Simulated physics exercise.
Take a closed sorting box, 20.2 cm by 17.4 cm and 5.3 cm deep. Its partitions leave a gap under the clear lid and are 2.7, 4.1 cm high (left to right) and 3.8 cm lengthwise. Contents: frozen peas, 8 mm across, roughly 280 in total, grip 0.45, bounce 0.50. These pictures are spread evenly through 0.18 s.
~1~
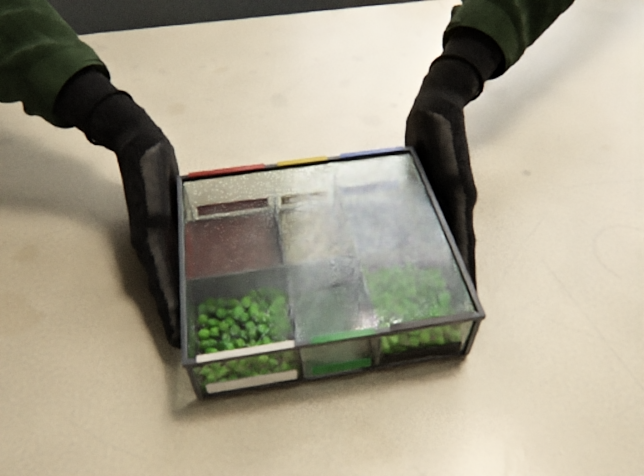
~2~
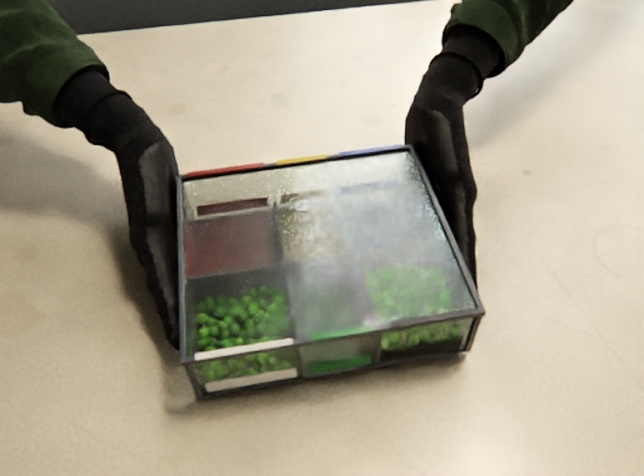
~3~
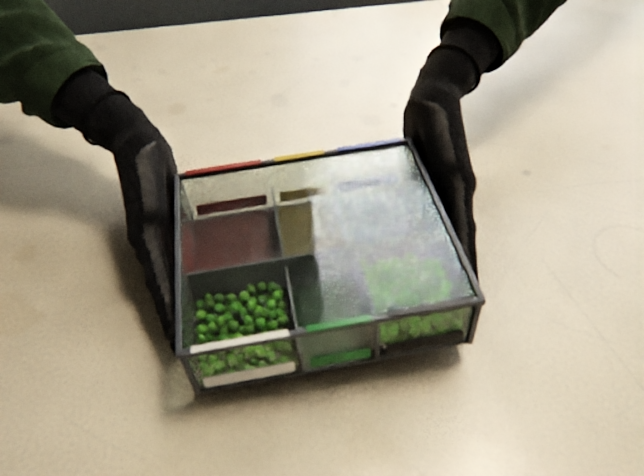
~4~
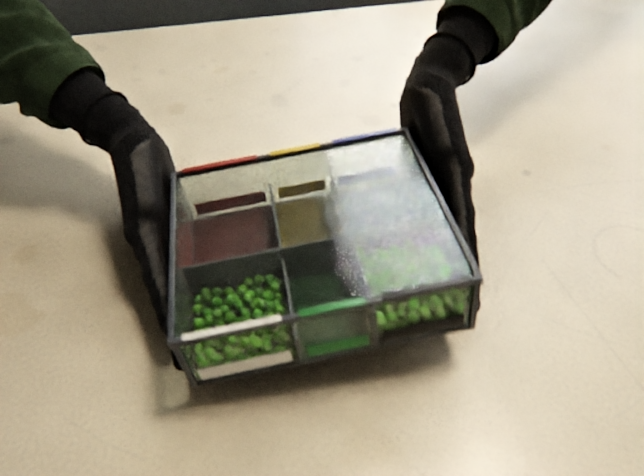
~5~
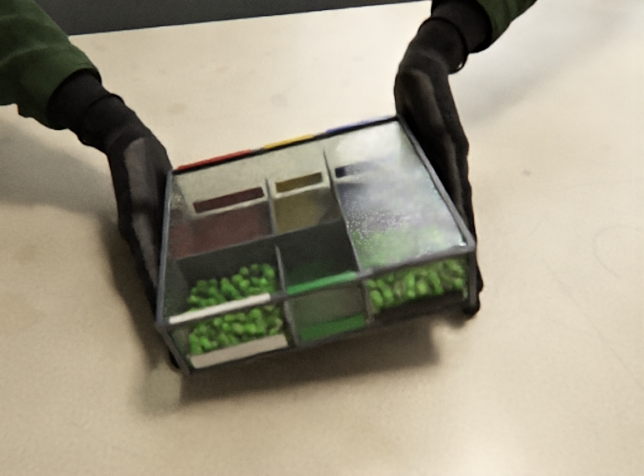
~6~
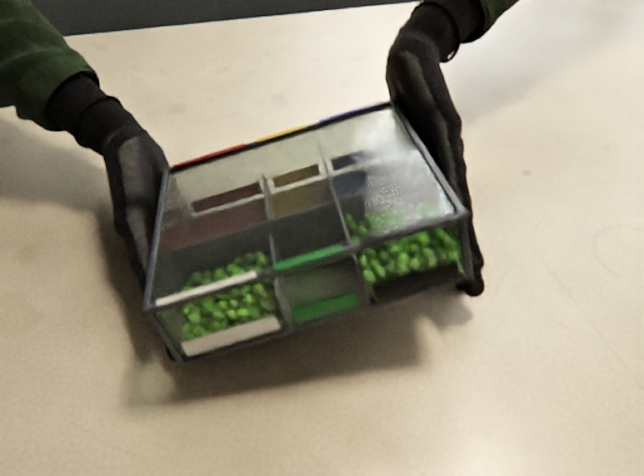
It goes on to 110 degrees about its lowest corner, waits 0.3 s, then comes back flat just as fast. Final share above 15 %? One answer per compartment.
Red compartment: Above, blue compartment: Below or equal, green compartment: Below or equal, yellow compartment: Below or equal, white compartment: Above, black compartment: Above.
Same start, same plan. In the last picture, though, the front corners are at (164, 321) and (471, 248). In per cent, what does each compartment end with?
Result - red: 25 %; blue: 5 %; green: 0 %; yellow: 0 %; white: 30 %; black: 40 %.
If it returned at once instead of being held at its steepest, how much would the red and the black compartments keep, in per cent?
Then, in per cent: Red 20; black 40.
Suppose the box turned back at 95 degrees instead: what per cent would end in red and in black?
You'd see red with 15 % and black with 40 %.
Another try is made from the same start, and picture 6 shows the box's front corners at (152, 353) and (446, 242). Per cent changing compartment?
In that case about 15 percent.
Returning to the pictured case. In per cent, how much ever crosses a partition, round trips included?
25 per cent or so.
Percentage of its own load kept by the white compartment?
Around 80 percent stays put.
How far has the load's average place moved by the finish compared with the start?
Net shift: Approx. 4.0 cm.
Then, 0.82 s after the last picture, tilt 110 degrees; red 15 %, white 35 %, black 45 %.
Then, 1.37 s after the last picture, tilt 59 degrees; red 20 %, white 35 %, black 45 %.
Then, 1.98 s after the last picture, tilt 0 degrees; red 20 %, blue 5 %, white 35 %, black 40 %.
In the end, red 20 %, blue 5 %, green 0 %, yellow 0 %, white 35 %, black 40 %.
